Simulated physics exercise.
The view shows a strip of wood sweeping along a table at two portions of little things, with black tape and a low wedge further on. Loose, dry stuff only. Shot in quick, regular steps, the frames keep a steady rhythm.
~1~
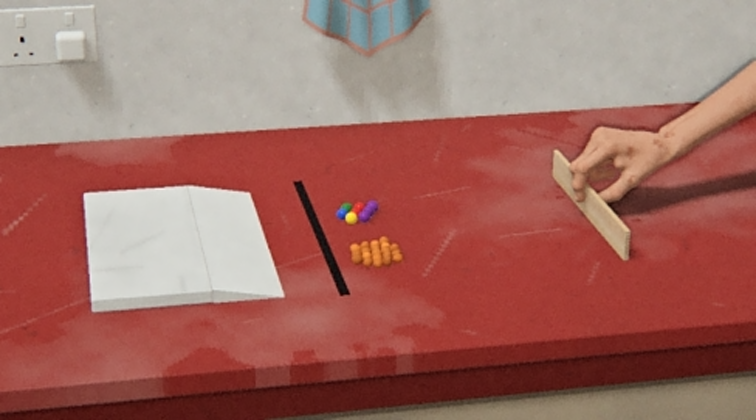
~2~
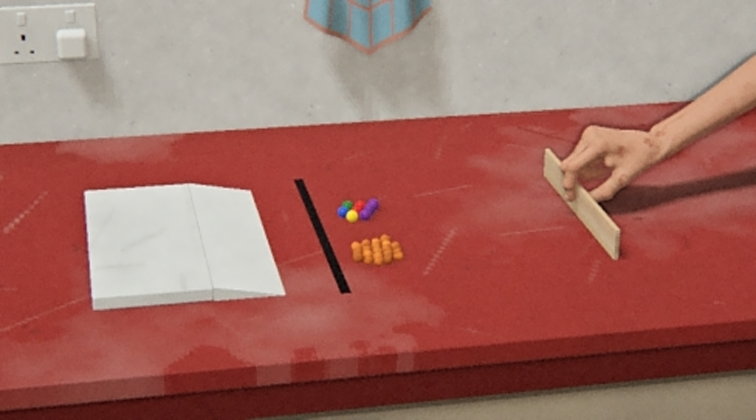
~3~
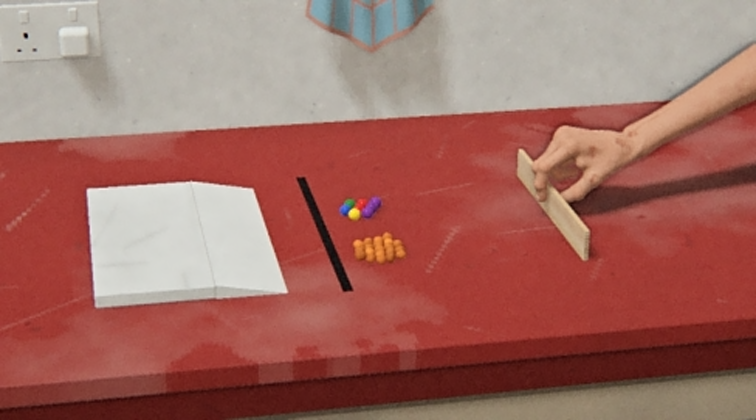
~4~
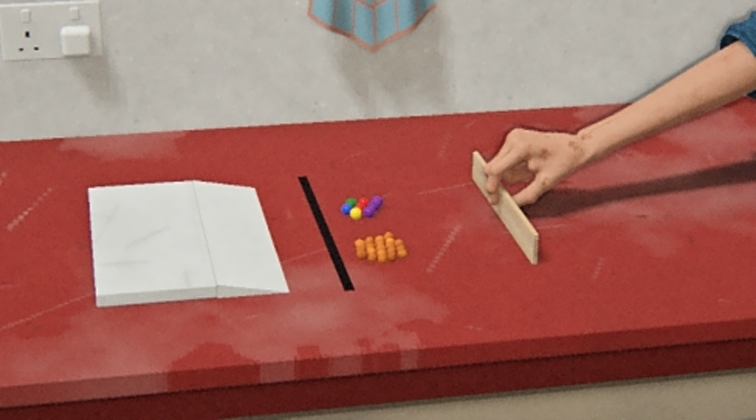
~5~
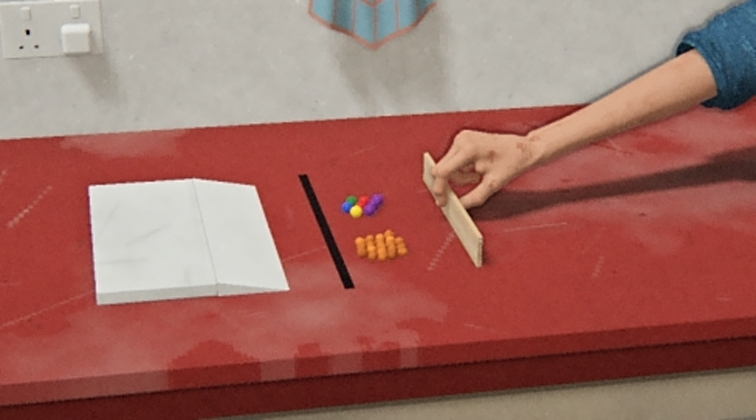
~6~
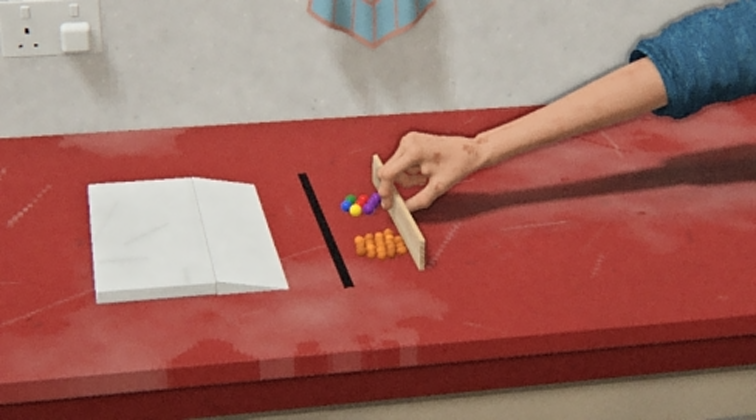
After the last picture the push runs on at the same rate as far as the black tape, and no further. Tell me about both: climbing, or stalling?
The nearer handful? It clears the top, partly. The farther handful? It clears the top, partly.
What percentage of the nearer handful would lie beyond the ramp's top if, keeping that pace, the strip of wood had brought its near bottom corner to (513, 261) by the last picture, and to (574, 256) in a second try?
0 % and 0 %.
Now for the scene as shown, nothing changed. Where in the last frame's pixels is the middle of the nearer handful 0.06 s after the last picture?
I'd mark it somewhere close to (336, 253).
Then, 0.06 s on from there, strip of wood still moving, near (341, 199); nearer handful the whole lot short of the ramp; farther handful the whole lot short of the ramp.
Then, 0.13 s on from there, strip of wood stopped at the black tape; nearer handful near half on the ramp, near half short of the ramp; farther handful a little past the top, the bulk on the ramp.
Then, 0.41 s on from there, strip of wood stopped at the black tape; nearer handful the whole lot past the top; farther handful the whole lot past the top.
In the end, strip of wood stopped at the black tape; nearer handful the whole lot past the top; farther handful the whole lot past the top.
